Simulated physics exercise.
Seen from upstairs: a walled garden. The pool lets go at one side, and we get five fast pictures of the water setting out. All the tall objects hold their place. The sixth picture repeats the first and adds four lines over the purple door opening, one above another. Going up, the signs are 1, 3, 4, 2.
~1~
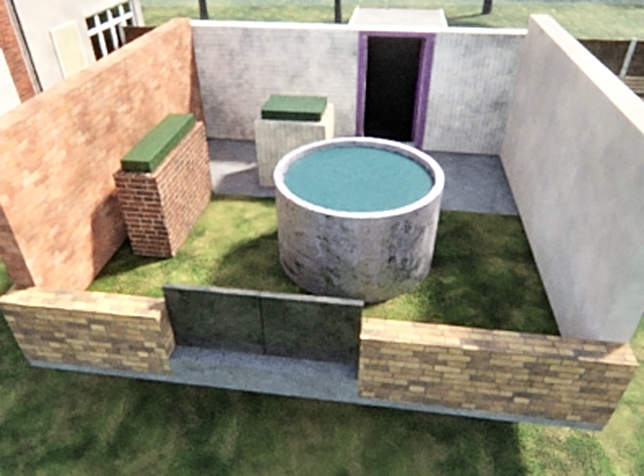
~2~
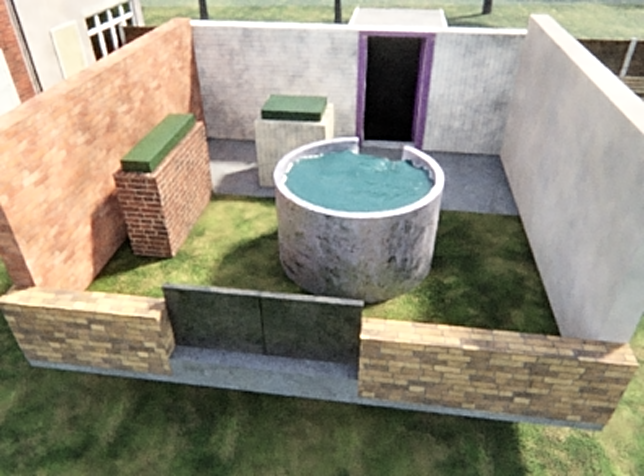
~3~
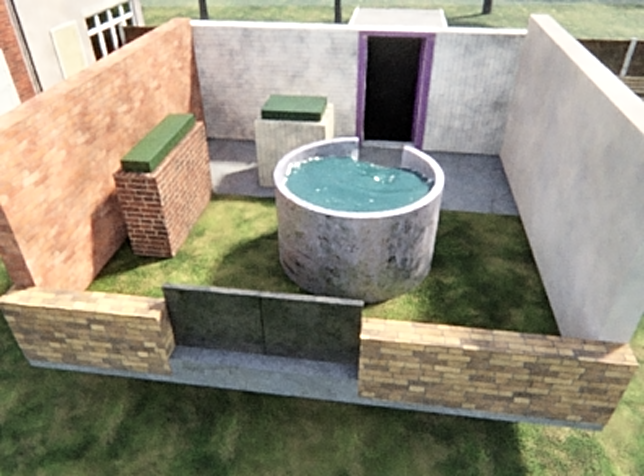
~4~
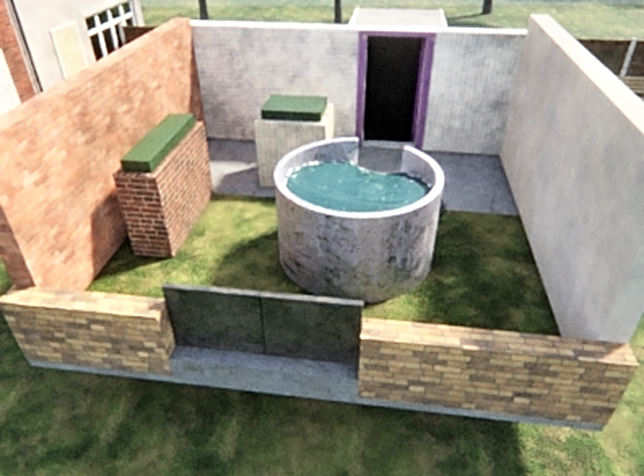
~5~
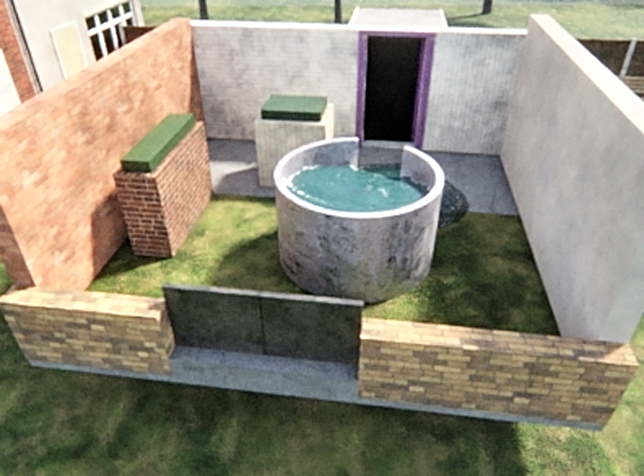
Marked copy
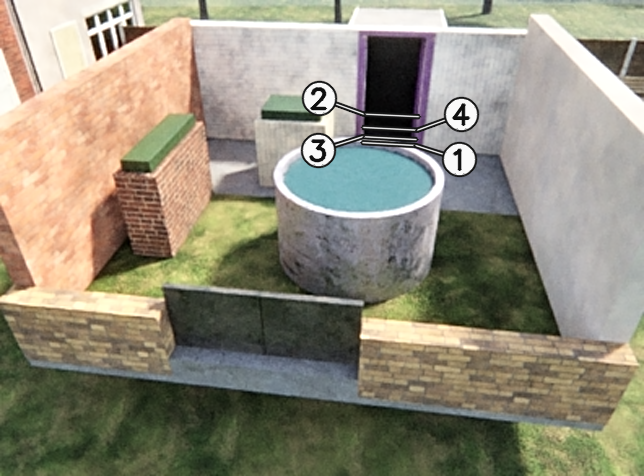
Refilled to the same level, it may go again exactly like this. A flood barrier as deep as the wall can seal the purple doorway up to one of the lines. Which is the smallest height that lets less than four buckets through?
Take 4.
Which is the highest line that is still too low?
That is line 3.
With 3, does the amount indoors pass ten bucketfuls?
Yes, clearly.
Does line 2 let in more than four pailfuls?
No, that is safe.
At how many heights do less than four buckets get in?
Two of them.
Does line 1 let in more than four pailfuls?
Yes.
On the marked copy, 1 at (388, 144); 2 at (391, 115); 3 at (389, 138); 4 at (390, 128); from the bottom up 1, 3, 4, 2.
With 1, dozens of bucketfuls pour in.
With 2, nothing gets over.
With 3, some 20 bucketfuls get in.
With 4, a bucket or two gets in.
